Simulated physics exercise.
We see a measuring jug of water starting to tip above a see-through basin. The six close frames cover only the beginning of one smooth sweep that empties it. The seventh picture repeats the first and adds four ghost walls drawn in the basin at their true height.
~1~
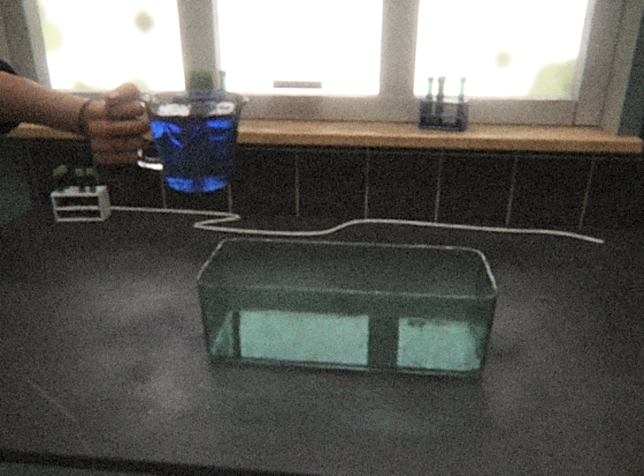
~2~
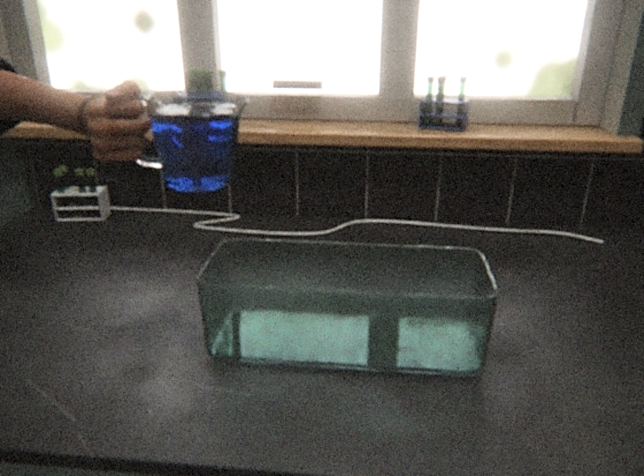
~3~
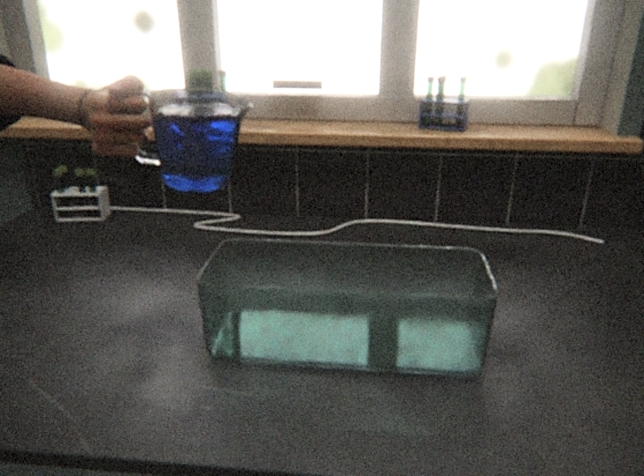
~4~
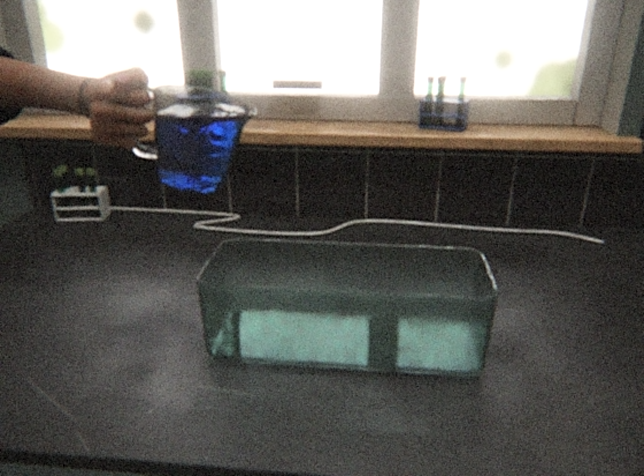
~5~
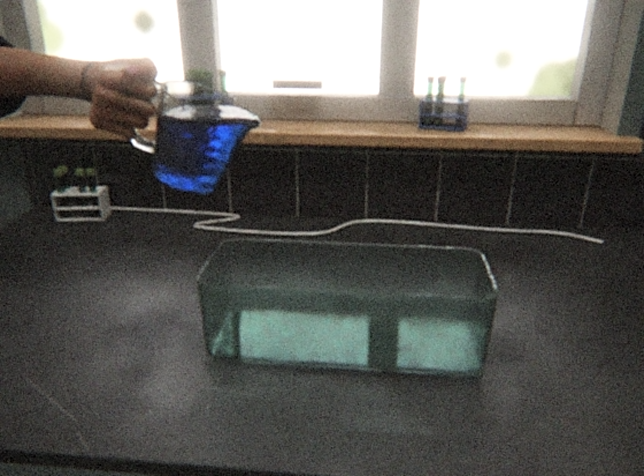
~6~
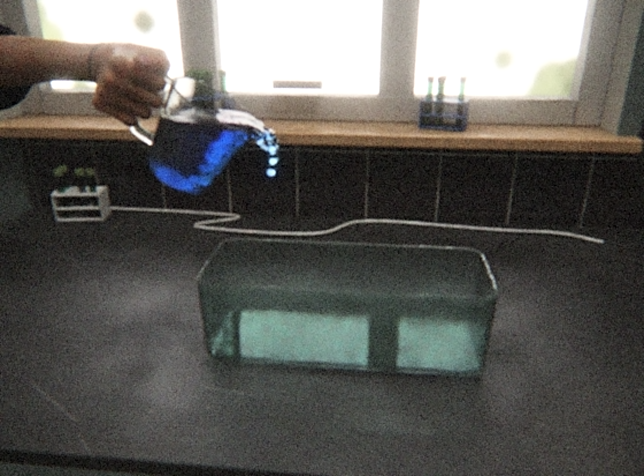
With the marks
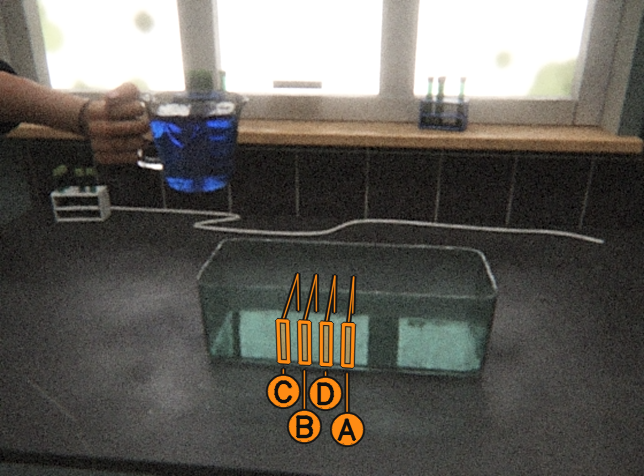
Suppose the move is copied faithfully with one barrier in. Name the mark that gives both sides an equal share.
Best: B.
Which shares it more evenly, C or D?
C.
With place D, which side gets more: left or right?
More ends on the left.
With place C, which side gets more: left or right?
The right one.
On the marked copy, A at (347, 373); B at (304, 370); C at (283, 369); D at (325, 371).
Choosing A, about 96 % ends left of the wall and 2 % right of it.
Choosing B, about 48 % ends left of the wall and 50 % right of it.
Choosing C, about 18 % ends left of the wall and 81 % right of it.
Choosing D, about 91 % ends left of the wall and 7 % right of it; 3 % is lost outside.
